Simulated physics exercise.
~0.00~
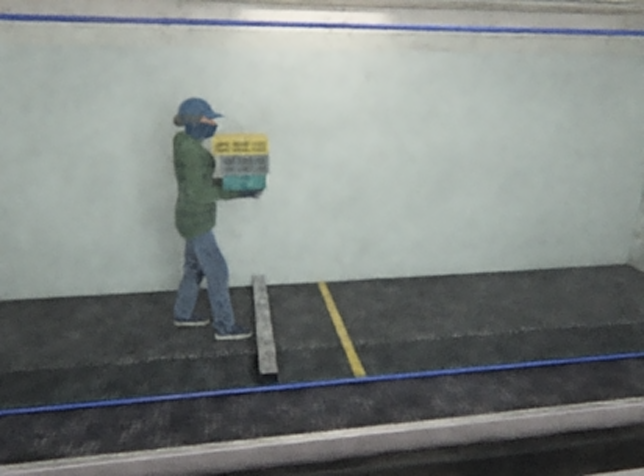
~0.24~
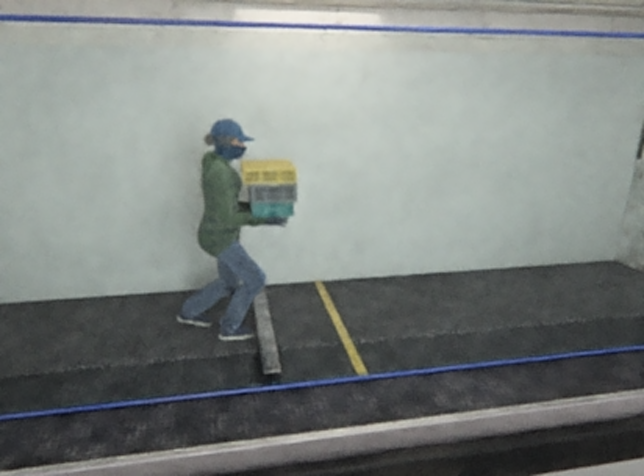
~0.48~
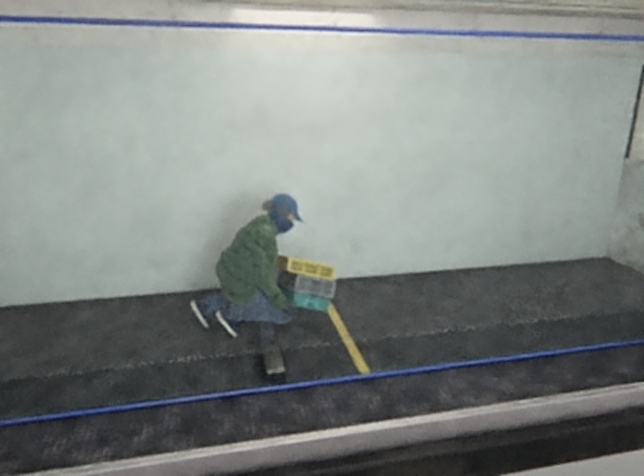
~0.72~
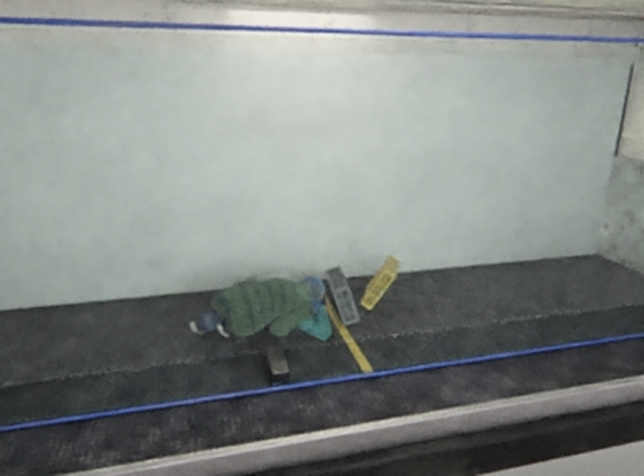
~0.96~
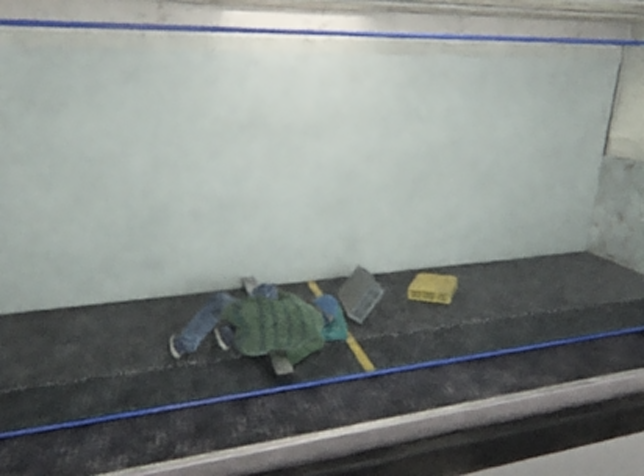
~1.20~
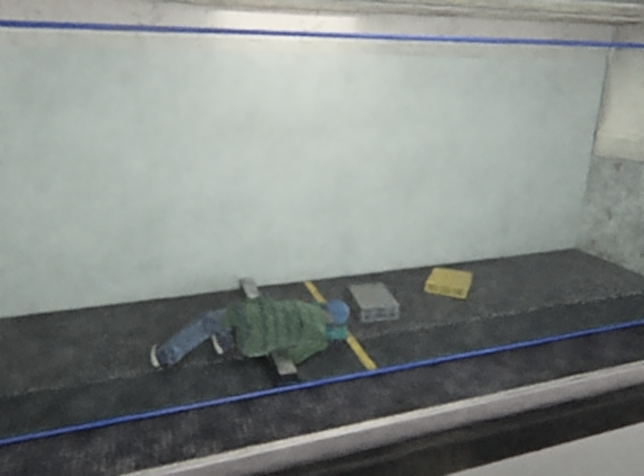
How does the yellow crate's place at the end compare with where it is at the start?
At the start it is on top of the stack held in the figure's arms, to the left of the yellow line. By the end it lies on the floor well to the right, beyond the line and past the grey crate.
A dark floor runs along a pale wall, seen from the side and slightly above, with blue lines along the top and bottom of the view. A figure in a blue cap, green jacket and jeans stands at the left behind a low rail, holding stacked yellow, grey and teal boxes, with a yellow line farther right. The figure sags at the knees, then pitches forward over the rail as the view drifts slightly. The boxes spill, and the yellow and grey ones tumble rightward past the line. The figure ends face down across the rail, head and teal box short of the line.
